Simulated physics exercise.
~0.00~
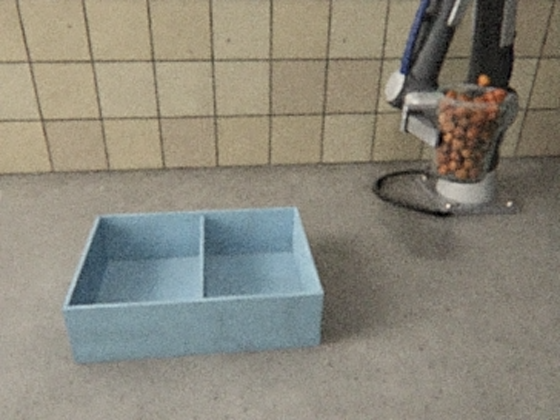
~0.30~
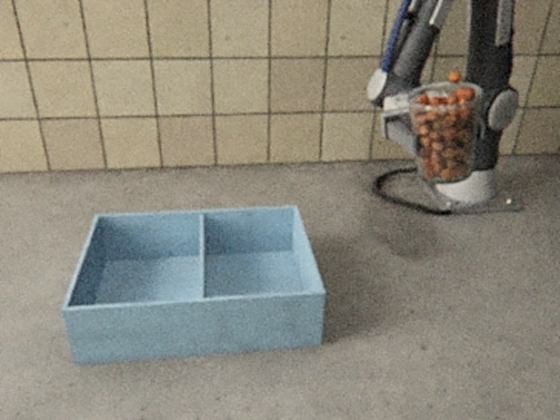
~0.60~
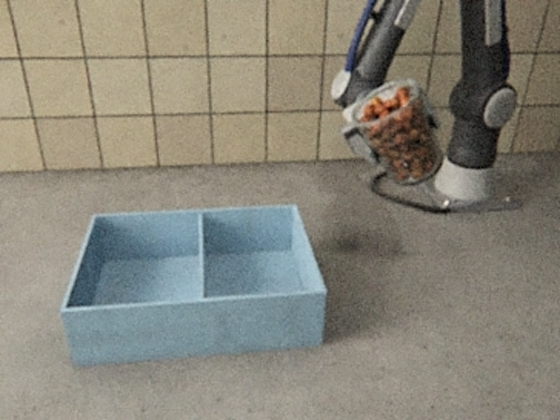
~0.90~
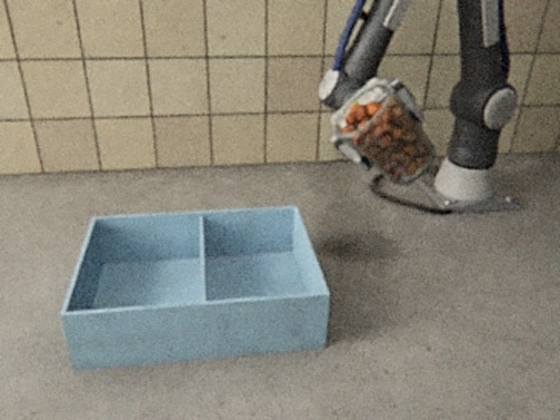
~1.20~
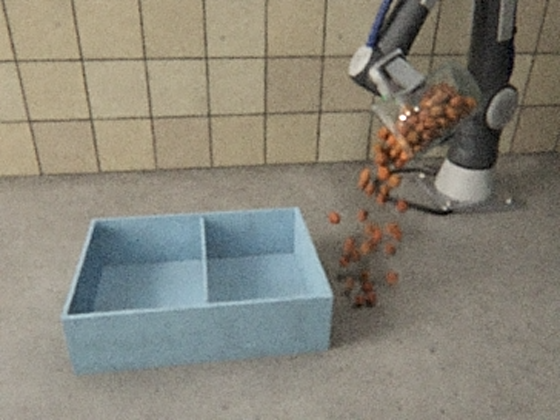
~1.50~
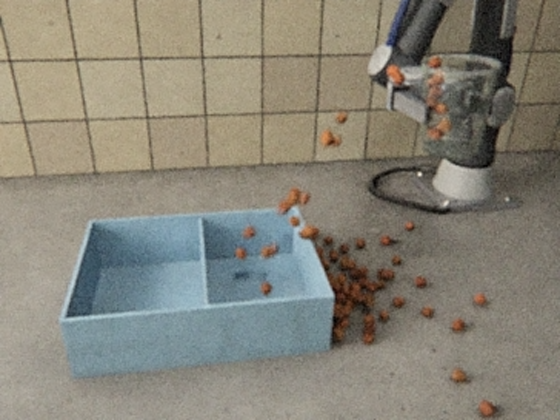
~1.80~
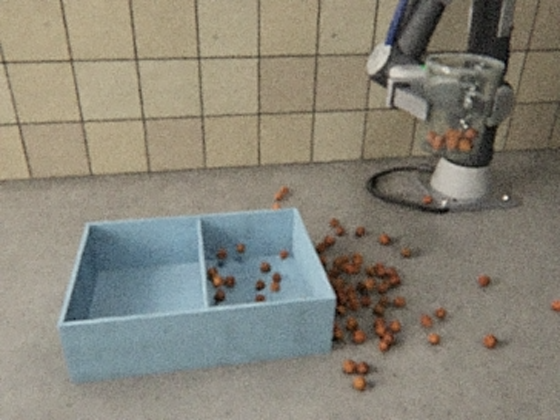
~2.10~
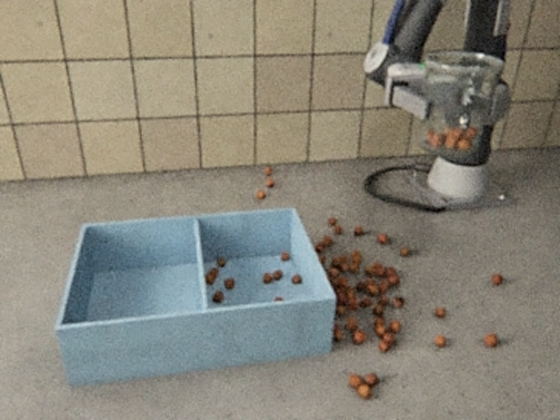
Most of the hazelnuts missed the blue divided box when a robot arm moved a clear tumbler left, then tipped it while drawing back; they scattered across the grey table, with some landing in the right compartment and a few staying in the righted tumbler.
